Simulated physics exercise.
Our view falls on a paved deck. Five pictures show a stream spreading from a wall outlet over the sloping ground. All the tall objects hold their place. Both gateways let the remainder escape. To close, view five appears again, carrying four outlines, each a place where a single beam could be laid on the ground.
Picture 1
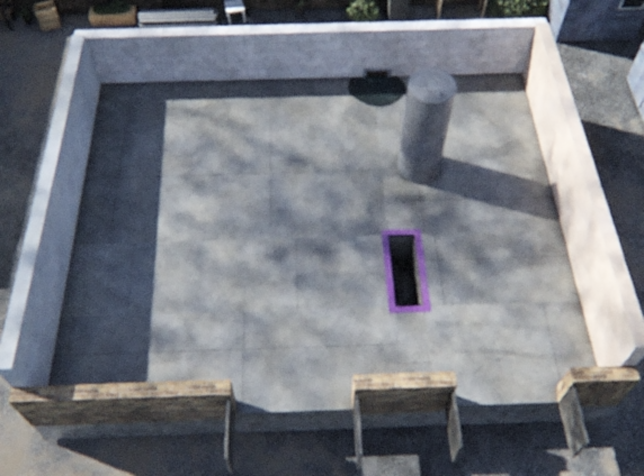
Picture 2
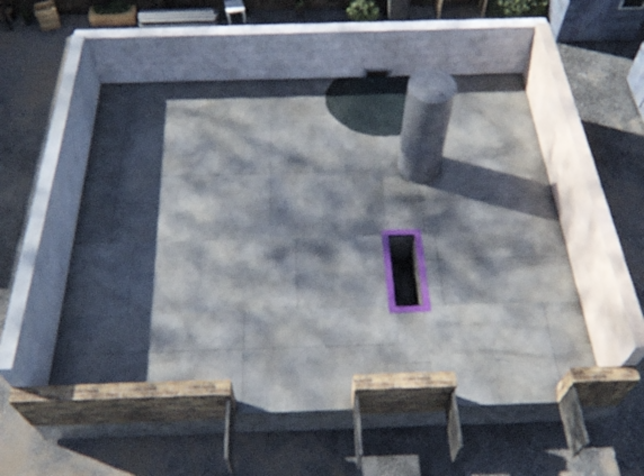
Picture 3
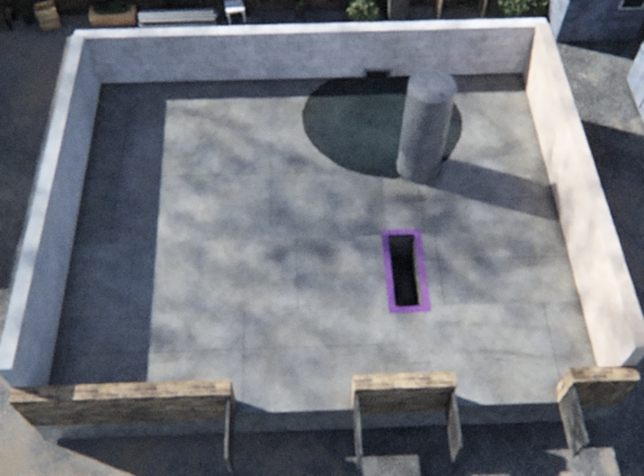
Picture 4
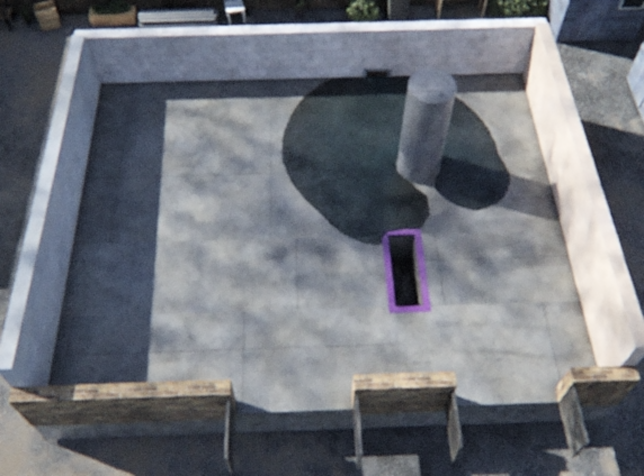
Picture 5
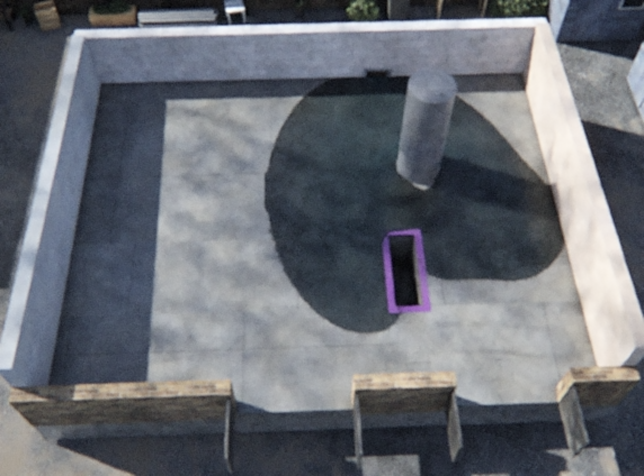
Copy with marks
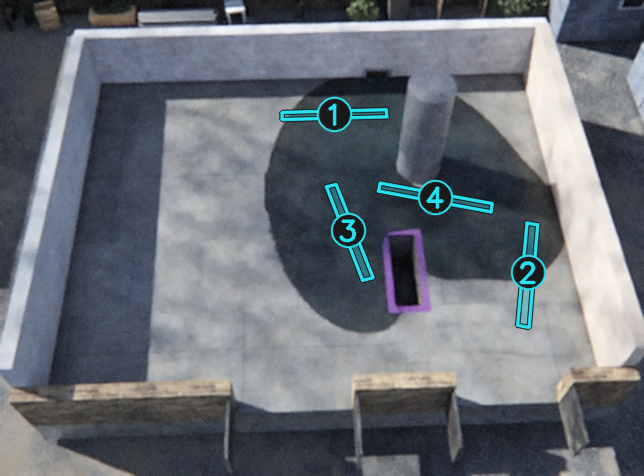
On a walled paved deck, dark water spreads from the back wall around a pillar and purple-edged pit.
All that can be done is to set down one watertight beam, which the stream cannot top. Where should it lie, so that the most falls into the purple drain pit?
Best: 3.
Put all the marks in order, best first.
Best to worst: 3, 2, 4, 1.
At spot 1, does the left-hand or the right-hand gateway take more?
More leaves on the right.
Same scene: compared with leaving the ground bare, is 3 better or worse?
It is better.
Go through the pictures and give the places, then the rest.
Outfall at (377, 73); purple drain pit at (405, 270); open gate at (501, 391); open gate at (294, 398); water covers 1 % of the ground and shows as far out as (375, 102); purple drain pit still dry.
Water covers 4 % of the ground and shows as far out as (348, 119); purple drain pit still dry.
Water covers 9 % of the ground and shows as far out as (370, 171); purple drain pit still dry.
Water covers 18 % of the ground and shows as far out as (385, 237); purple drain pit still dry.
Water covers 30 % of the ground and shows as far out as (373, 324); purple drain pit taking water.
On the marked copy, 1 from (282, 115) to (386, 113); 2 from (523, 326) to (532, 223); 3 from (331, 185) to (367, 279); 4 from (379, 187) to (491, 207).
Choosing 1, about 9 % of the stream runs into the purple drain pit, about 85 % out by the gates.
Choosing 2, about 26 % of the stream runs into the purple drain pit, about 74 % out by the gates.
Choosing 3, about 40 % of the stream runs into the purple drain pit, about 60 % out by the gates.
Choosing 4, about 16 % of the stream runs into the purple drain pit, about 83 % out by the gates.
